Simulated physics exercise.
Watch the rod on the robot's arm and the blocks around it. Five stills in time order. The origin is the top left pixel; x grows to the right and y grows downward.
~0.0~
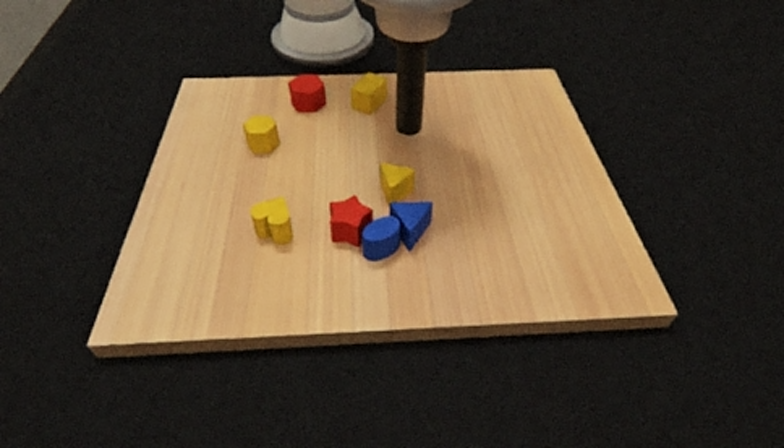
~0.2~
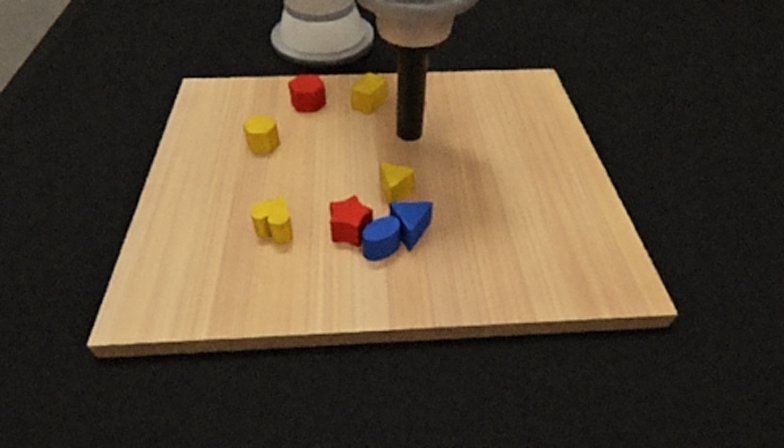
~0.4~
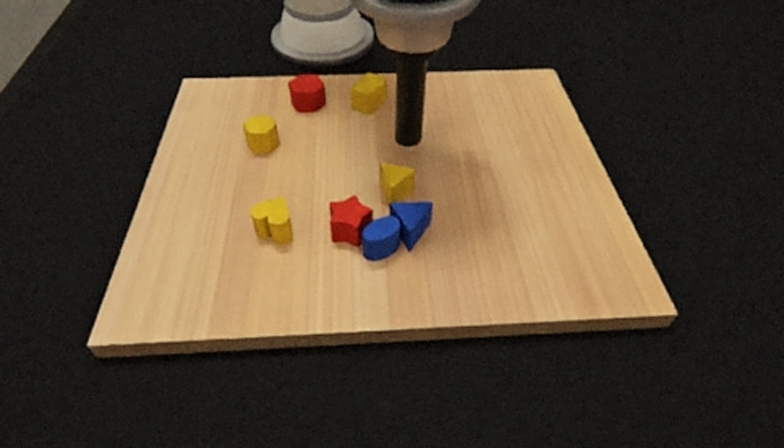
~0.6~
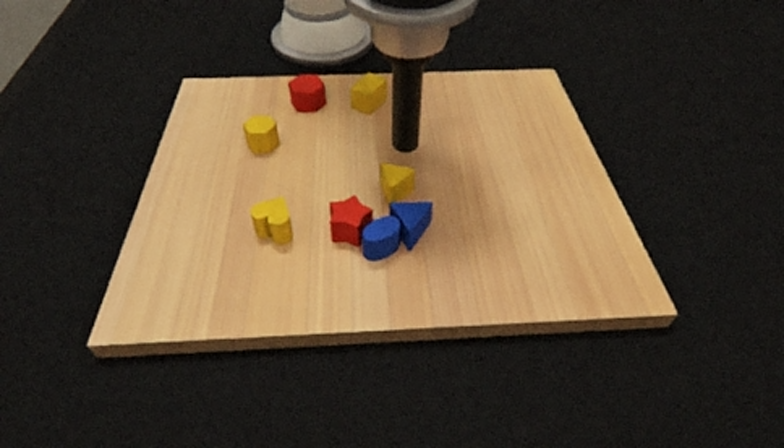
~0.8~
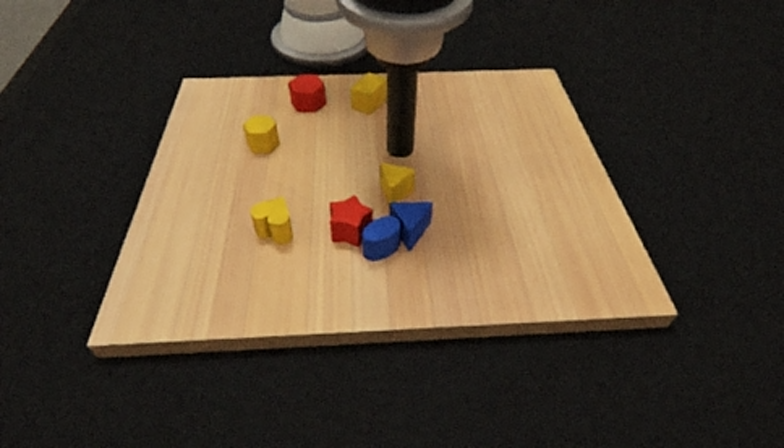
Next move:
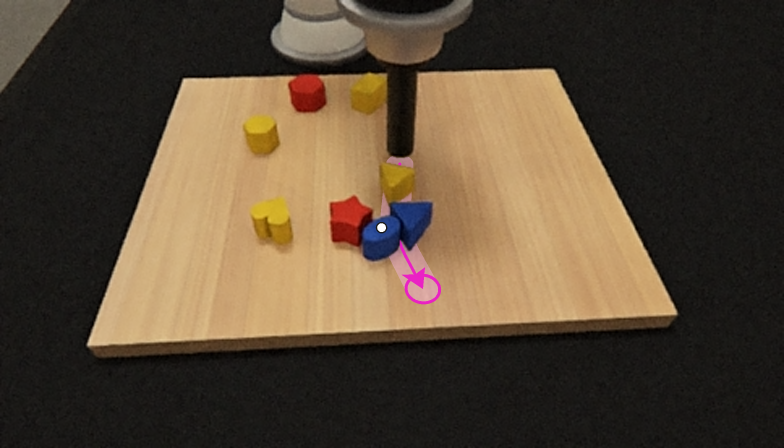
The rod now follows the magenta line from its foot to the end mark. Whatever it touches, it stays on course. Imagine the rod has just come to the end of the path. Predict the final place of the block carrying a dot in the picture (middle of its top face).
Its top middle will sit at (375, 263).
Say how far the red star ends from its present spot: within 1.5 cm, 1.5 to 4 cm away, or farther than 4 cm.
The answer is under 1.5 cm.
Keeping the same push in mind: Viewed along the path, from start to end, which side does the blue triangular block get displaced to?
It is displaced to the left.
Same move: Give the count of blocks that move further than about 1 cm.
My answer is three or more.
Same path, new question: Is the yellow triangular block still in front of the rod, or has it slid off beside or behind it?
Expect to find it next to or behind the rod.
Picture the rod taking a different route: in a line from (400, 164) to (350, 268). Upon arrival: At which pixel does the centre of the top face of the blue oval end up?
It should be at about (382, 264).
Path on the board, from (400, 164) through (396, 221) to (423, 289); the dot is on the blue oval.
The first path, step by step. One third of the way, rod at (397, 187); blue oval at (380, 230); yellow triangular block at (390, 200); blue triangular block at (410, 214), turned 30° anticlockwise.
Two thirds of the way, rod at (401, 230); red star at (346, 213), turned 20° clockwise; blue oval at (377, 259), turned 15° clockwise; yellow triangular block at (377, 237), turned 45° clockwise; blue triangular block at (422, 241), turned 50° anticlockwise.
At the end, rod at (424, 275); red star at (346, 213), turned 20° clockwise; blue oval at (375, 263), turned 15° clockwise; yellow triangular block at (376, 240), turned 50° clockwise; blue triangular block at (457, 280), turned 75° anticlockwise.
